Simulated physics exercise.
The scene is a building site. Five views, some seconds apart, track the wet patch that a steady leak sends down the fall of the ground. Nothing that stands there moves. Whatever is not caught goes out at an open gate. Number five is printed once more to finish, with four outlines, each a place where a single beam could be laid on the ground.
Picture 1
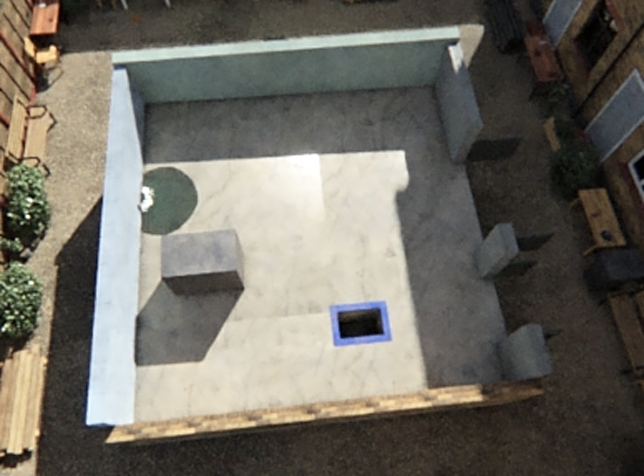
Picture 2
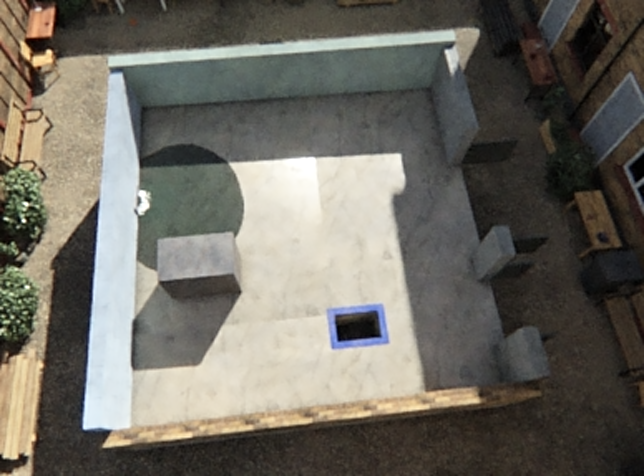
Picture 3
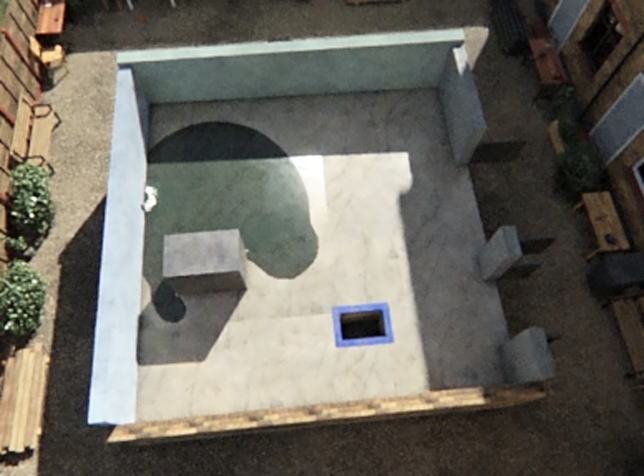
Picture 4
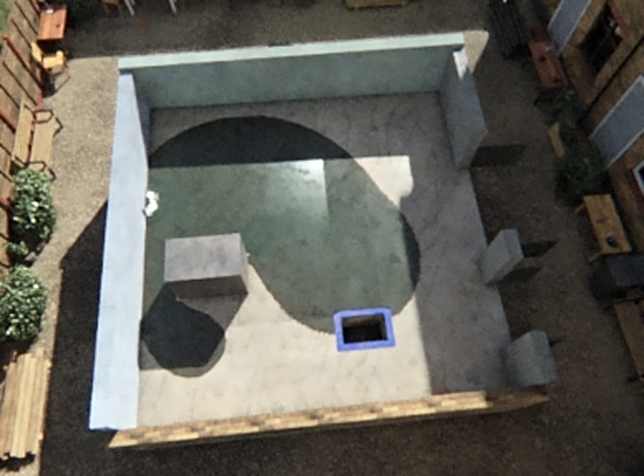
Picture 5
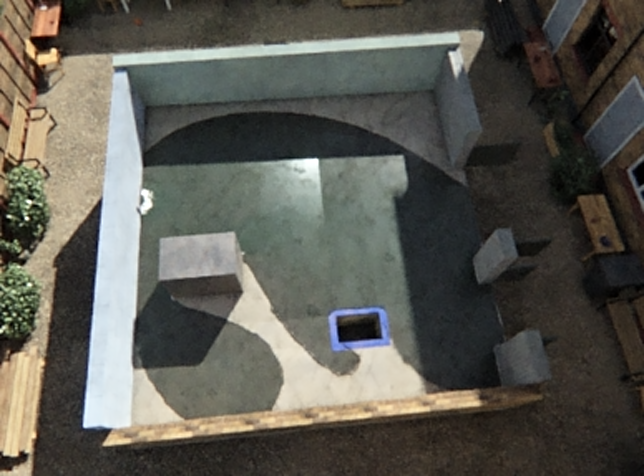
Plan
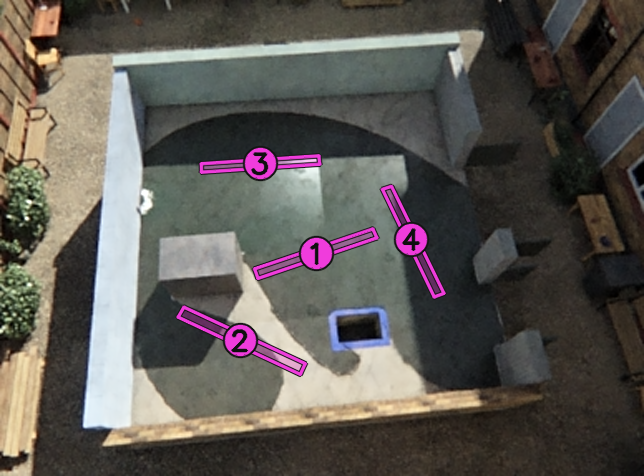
A dark wet patch spread from the left wall across the pale floor of a walled yard, flowing around a gray block on both sides until it reached the blue-edged drain and the right side.
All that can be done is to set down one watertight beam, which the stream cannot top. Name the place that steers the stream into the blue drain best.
Go for 4.
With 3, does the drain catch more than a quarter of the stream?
No.
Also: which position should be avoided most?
It is 1.
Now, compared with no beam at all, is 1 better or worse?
Position 1 is worse.
On the marked copy, 1 from (256, 273) to (374, 233); 2 from (181, 312) to (302, 368); 3 from (201, 167) to (319, 160); 4 from (386, 187) to (439, 295).
If 1 is chosen, next to none of the stream goes into the blue drain, about 99 % out by the gates.
If 2 is chosen, about 12 % of the stream goes into the blue drain, about 88 % out by the gates.
If 3 is chosen, about 13 % of the stream goes into the blue drain, about 87 % out by the gates.
If 4 is chosen, about 22 % of the stream goes into the blue drain, about 78 % out by the gates.
